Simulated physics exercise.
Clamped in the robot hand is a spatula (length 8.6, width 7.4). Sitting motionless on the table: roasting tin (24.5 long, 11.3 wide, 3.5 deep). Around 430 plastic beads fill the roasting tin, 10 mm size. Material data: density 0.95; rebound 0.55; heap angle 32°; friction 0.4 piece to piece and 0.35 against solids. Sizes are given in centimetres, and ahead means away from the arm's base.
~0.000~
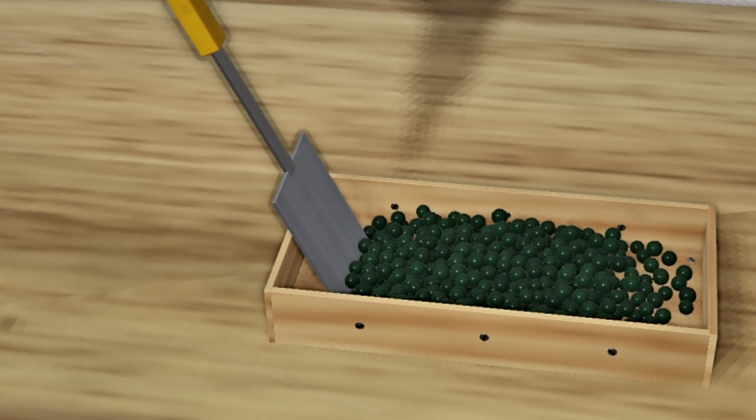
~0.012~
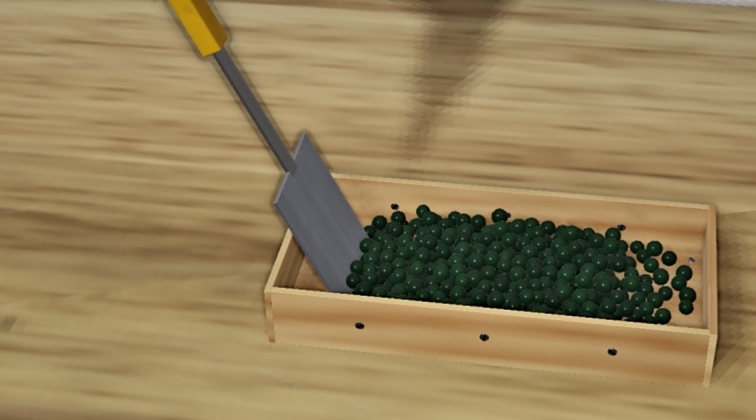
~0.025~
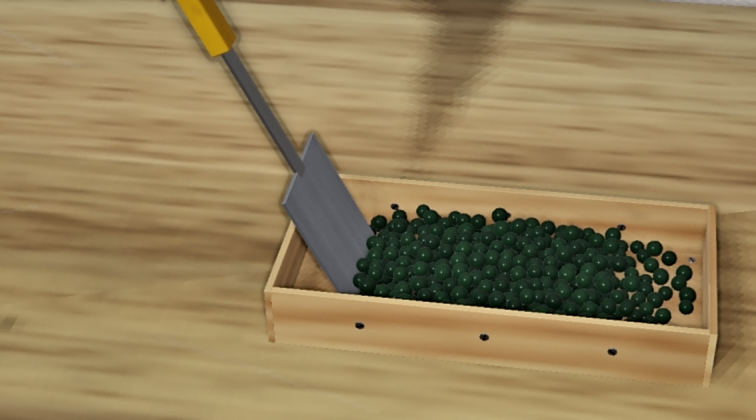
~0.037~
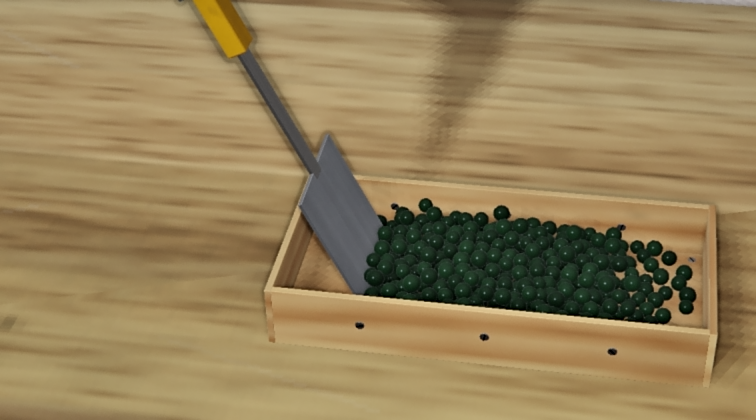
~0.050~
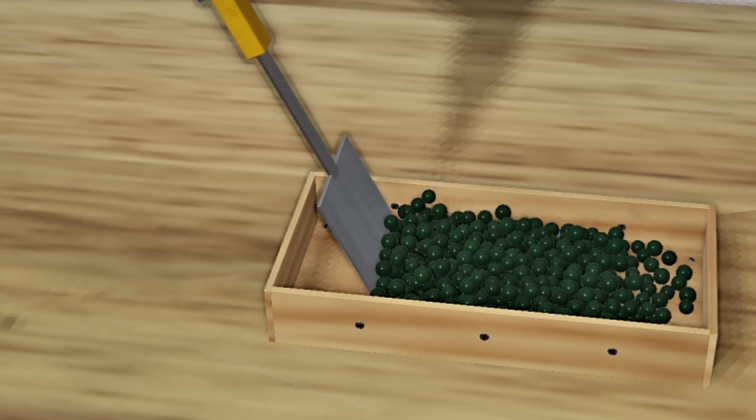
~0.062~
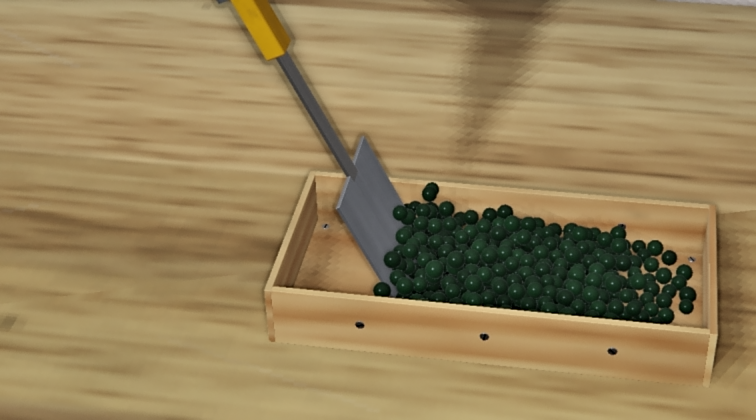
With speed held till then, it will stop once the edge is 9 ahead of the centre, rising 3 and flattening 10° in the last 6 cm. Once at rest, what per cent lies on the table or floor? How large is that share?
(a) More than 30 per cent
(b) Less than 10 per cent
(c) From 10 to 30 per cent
Answer: A.
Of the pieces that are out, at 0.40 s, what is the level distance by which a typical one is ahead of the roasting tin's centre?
I reckon roughly 20 centimetres.
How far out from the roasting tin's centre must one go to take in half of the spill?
Close to 28 cm from the centre.
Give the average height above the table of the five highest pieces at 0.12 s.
About 6 cm.
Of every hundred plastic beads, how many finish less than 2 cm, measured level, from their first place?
About 15 percent.
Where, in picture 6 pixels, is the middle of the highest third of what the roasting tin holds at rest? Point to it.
About (668, 278).
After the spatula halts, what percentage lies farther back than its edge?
I'd guess around 35 in a hundred.
By 0.12 s, sloping 64°, highest piece 7 above the table; 430 in the roasting tin, 1 on the blade or in flight.
By 0.17 s, sloping 61°, highest piece 8 above the table; 427 in the roasting tin, 4 on the blade or in flight.
By 0.40 s, sloping 54°, highest piece 4 above the table; 254 in the roasting tin, 177 on the table or floor.
By 1.45 s, sloping 54°, highest piece 4 above the table; 254 in the roasting tin, 177 on the table or floor.
Final count, 254 in the roasting tin, 177 on the table or floor. That is 41 % on the table or floor.
